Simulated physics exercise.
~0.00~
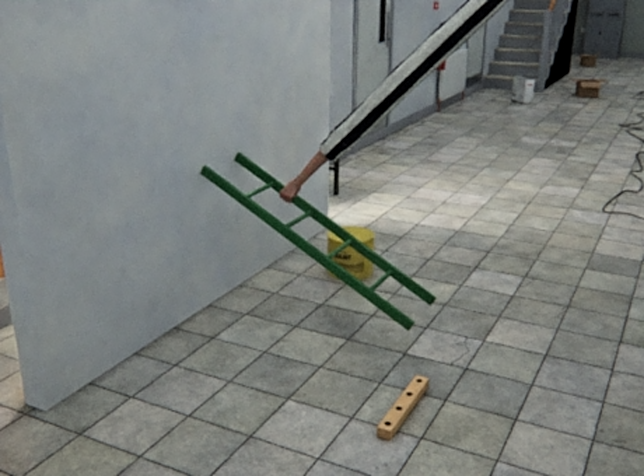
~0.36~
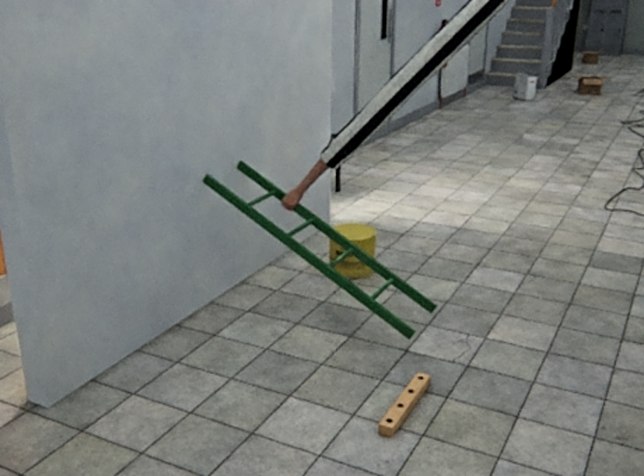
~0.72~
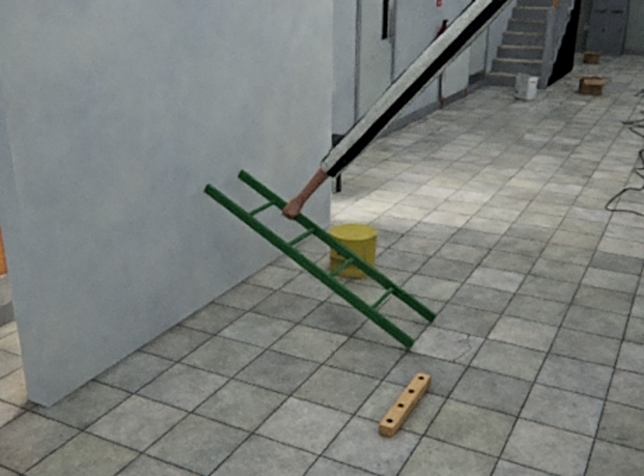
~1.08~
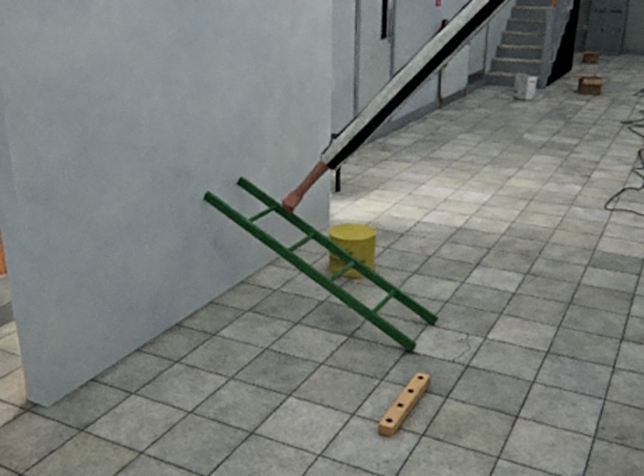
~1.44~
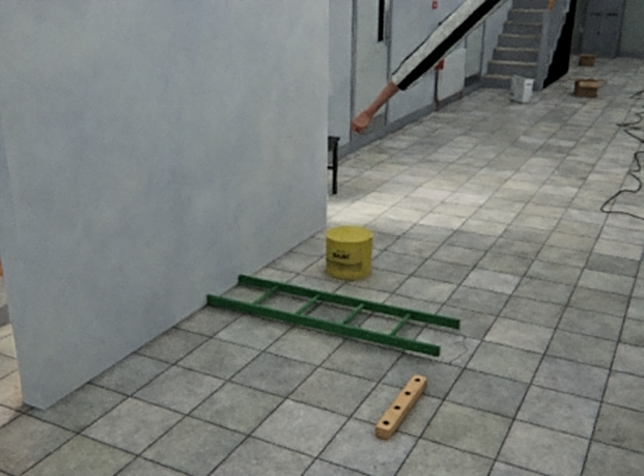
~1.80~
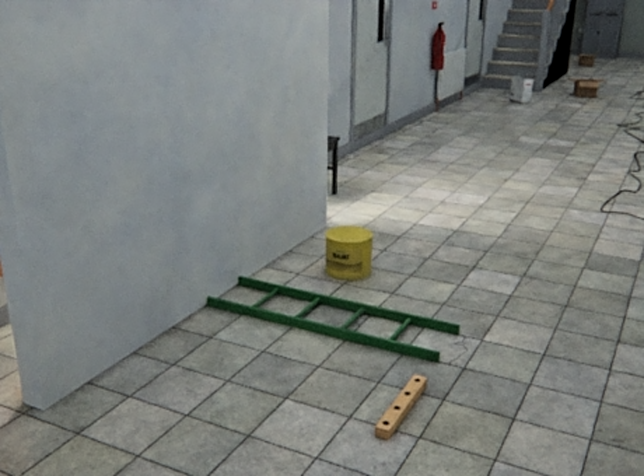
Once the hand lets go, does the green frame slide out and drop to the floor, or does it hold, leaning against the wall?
It slides out. Its feet slip away from the wall and the green frame ends up lying flat on the tiles.
